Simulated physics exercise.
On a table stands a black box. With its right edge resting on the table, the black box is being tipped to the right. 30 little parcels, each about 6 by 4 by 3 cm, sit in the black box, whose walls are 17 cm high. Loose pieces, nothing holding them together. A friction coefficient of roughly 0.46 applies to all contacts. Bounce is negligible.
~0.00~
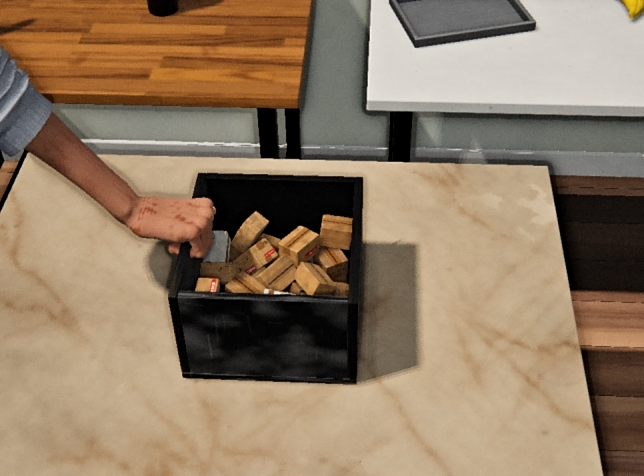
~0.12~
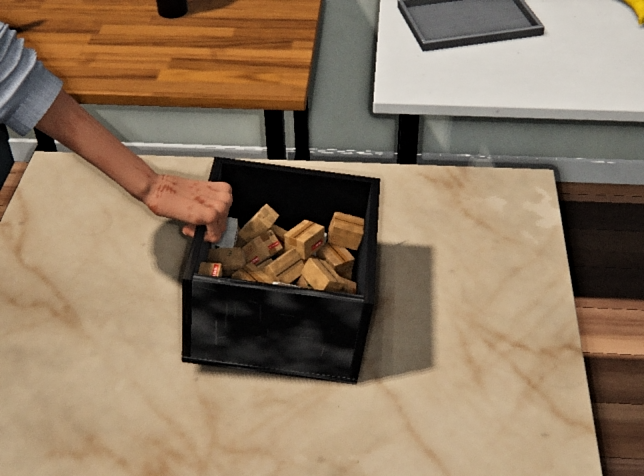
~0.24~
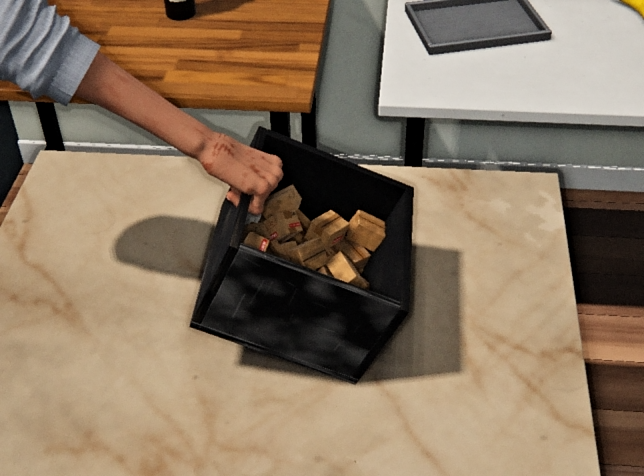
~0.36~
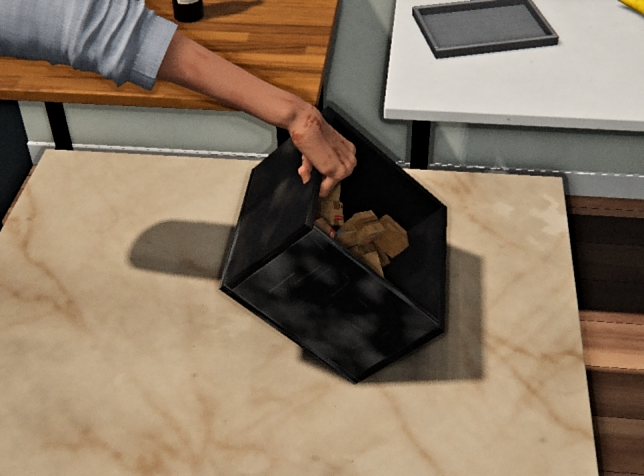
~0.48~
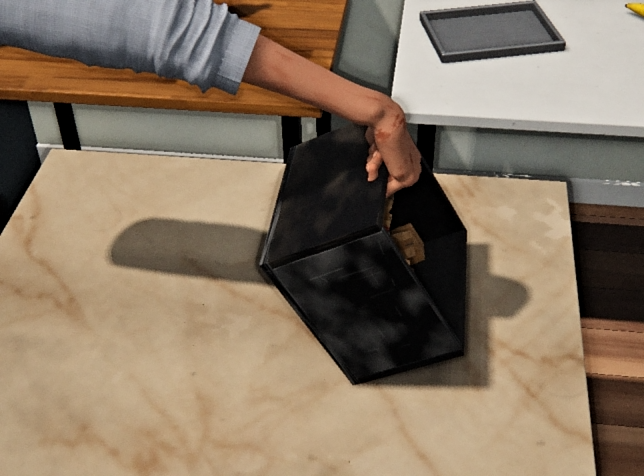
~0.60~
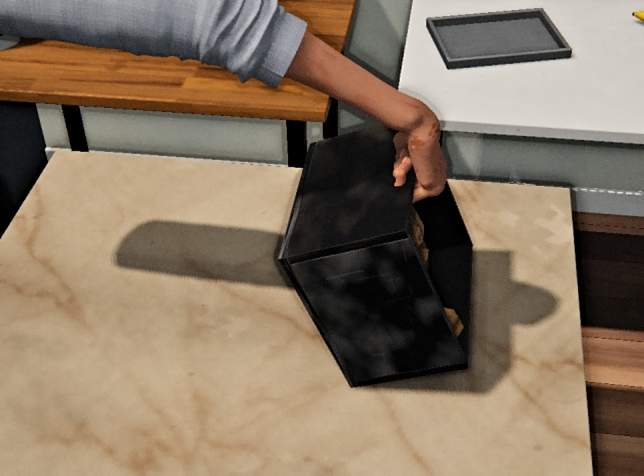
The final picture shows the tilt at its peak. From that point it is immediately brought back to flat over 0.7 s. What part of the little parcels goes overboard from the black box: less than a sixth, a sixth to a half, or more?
The black box loses fewer than one in six of its little parcels.
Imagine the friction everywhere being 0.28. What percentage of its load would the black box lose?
In that case the black box sheds 0 per cent of its load.
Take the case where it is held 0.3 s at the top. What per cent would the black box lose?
In that case the black box sheds 0 percent of its load.
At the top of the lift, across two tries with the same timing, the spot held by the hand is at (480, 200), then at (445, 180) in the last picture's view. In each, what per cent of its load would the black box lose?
First try the black box sheds 30 per cent of its load, second try 10 per cent.
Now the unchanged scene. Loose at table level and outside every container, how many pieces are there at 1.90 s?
I'd put it at close to 0.
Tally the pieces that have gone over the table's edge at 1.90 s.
Estimated number of pieces: About 0.
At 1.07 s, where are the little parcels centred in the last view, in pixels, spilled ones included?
Their middle is at about (327, 287).
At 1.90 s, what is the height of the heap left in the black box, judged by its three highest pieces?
13 cm or so.
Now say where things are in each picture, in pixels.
In the first frame (each is followed by its nearest rim corner in this view; the camera moves round a little), black box, (348, 299); 0° from level; none out.
Black box, (364, 299); 7° from level, in the second frame.
Black box, (401, 305); 24° from level, in the third frame.
Black box, (438, 323); 44° from level, in the fourth frame.
Black box, (460, 346); 61° from level, in the fifth frame.
Black box, (465, 359); 68° from level; none out, in the sixth frame.
After 0.81 s, tilt 53°; black box 30 in, 0 out.
After 1.07 s, tilt 17°; black box 30 in, 0 out.
After 1.43 s, tilt 0°; black box 30 in, 0 out.
Final count (at 1.90 s), black box 30 in, 0 out. Asked share, 0 of 30, 0 per cent.
